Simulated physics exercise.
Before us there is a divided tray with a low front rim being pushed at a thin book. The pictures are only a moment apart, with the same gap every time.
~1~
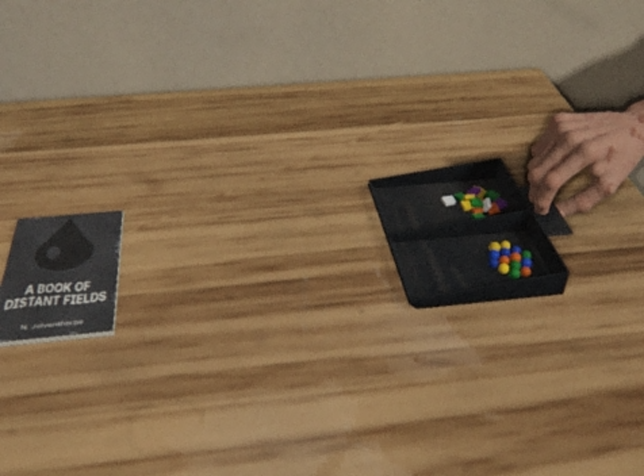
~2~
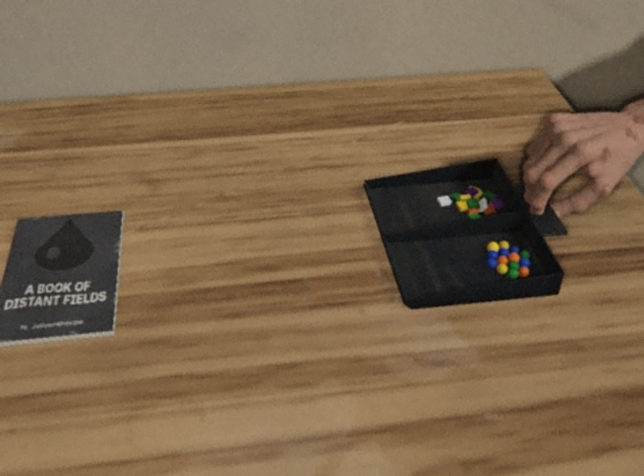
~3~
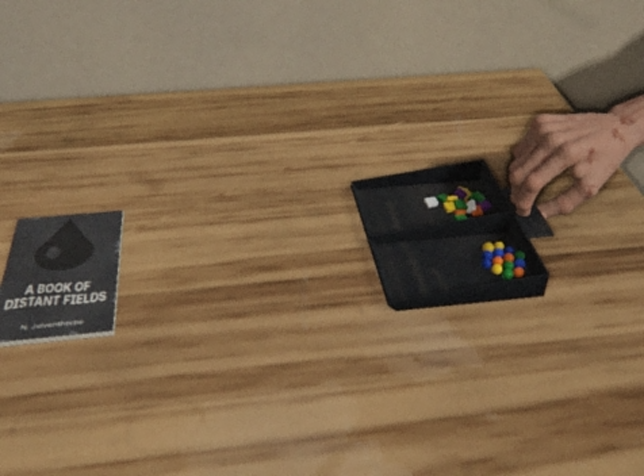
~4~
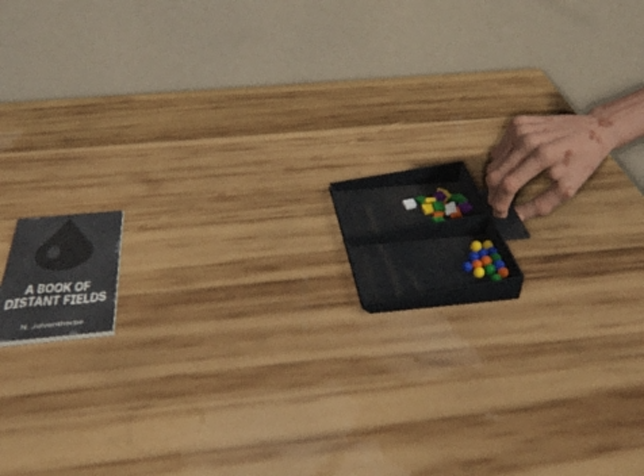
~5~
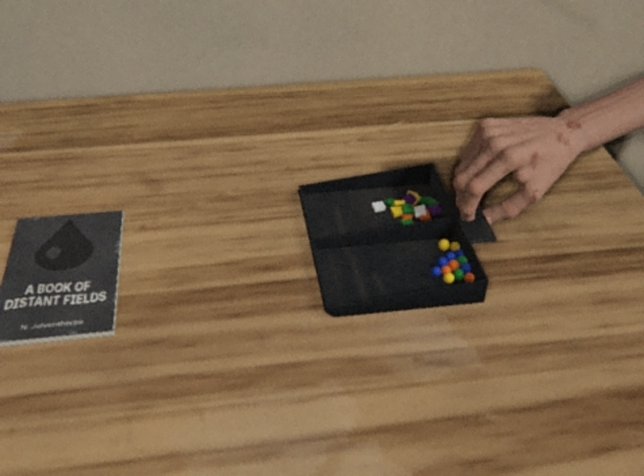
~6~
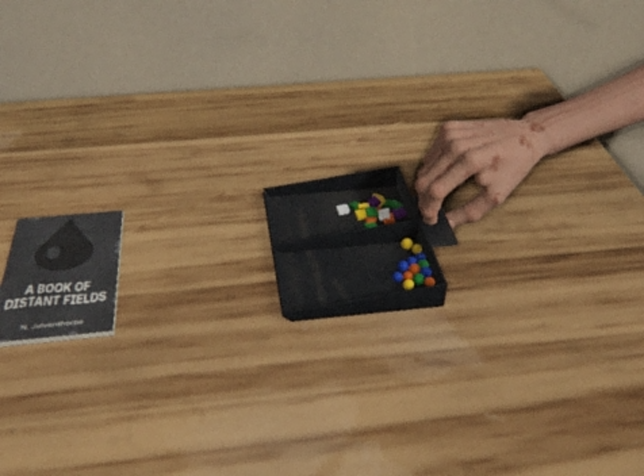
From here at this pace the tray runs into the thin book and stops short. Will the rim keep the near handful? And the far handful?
In short, the near handful drops some out while the far handful holds its contents.
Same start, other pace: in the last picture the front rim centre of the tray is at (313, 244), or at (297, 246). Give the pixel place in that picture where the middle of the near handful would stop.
Around (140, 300), then around (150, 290).
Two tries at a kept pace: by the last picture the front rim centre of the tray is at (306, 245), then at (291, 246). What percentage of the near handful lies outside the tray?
About 0 % the first time, about 10 % the second.
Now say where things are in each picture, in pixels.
The first frame shows front rim (387, 237), at rest; thin book (56, 302); near handful (515, 258), a few round plastic beads; far handful (480, 203), a few mosaic tiles.
The second frame shows front rim (382, 238), hardly any of the way covered; far handful (477, 203).
The third frame shows front rim (368, 239), about a tenth of the way covered; near handful (509, 259).
The fourth frame shows front rim (344, 241), roughly a quarter of the way covered; far handful (443, 206).
The fifth frame shows front rim (311, 244), roughly a quarter of the way covered; near handful (453, 266).
The sixth frame shows front rim (272, 248), roughly half of the way covered; thin book (56, 302); near handful (414, 269); far handful (376, 212).
Then, 0.11 s later than the last frame, tray still sliding, front rim near (193, 255); near handful all inside; far handful all inside.
Then, 0.31 s later than the last frame, tray stopped at the thin book; near handful all inside, moved towards the front rim; far handful all inside, moved towards the front rim.
Then, 0.52 s later than the last frame, tray stopped at the thin book; near handful roughly half out of the tray; far handful all inside, moved towards the front rim.
When it is over, tray stopped at the thin book; near handful roughly half out of the tray; far handful all inside, moved towards the front rim.
